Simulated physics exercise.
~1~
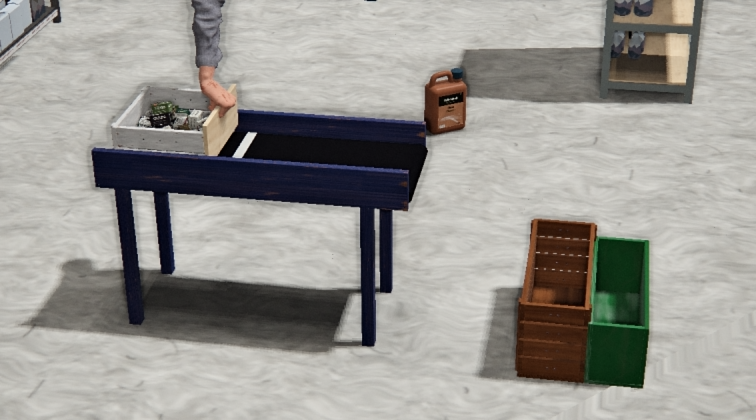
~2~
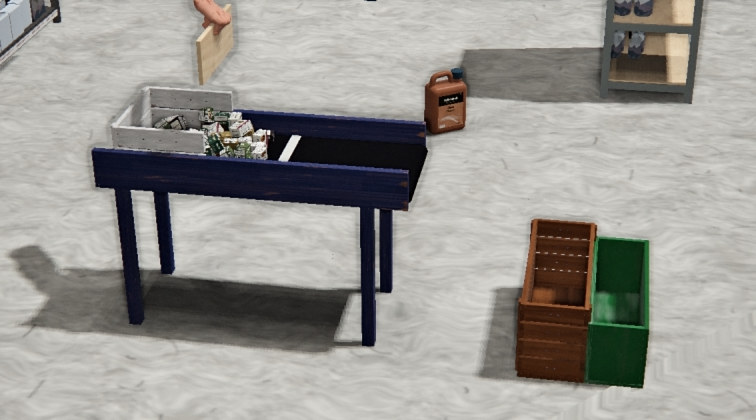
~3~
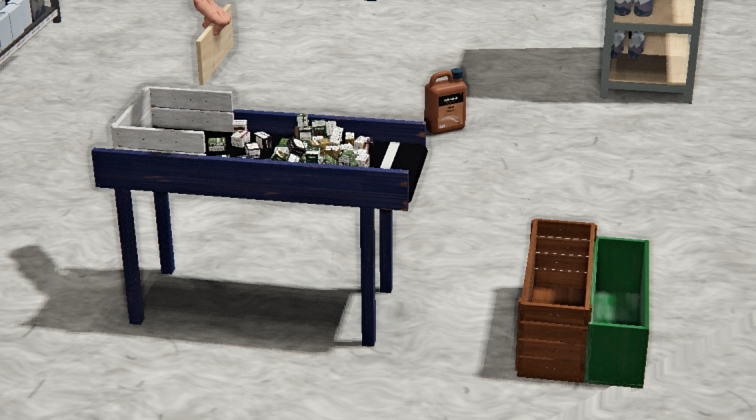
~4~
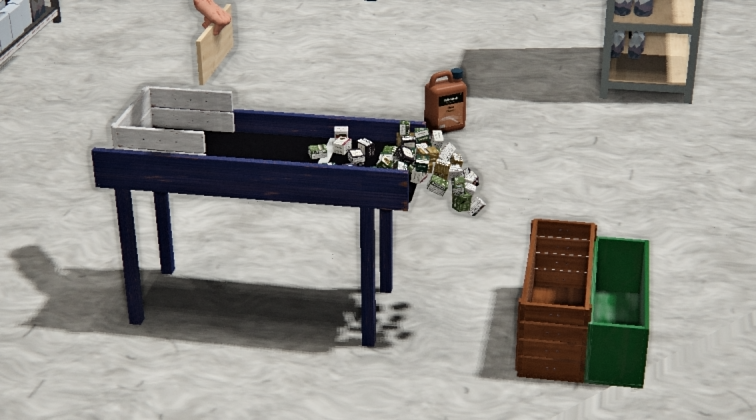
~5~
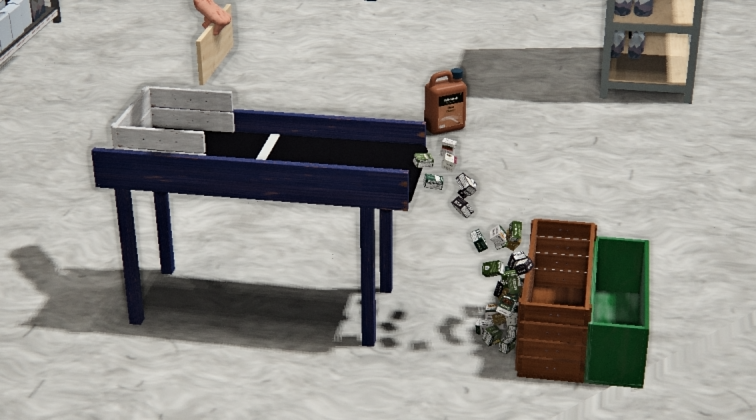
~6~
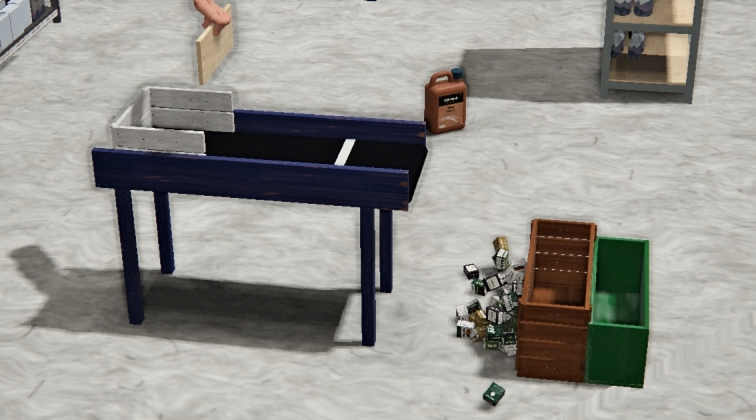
Small cartons ride right along the belt, spill off its end, and land short of the wooden tote.
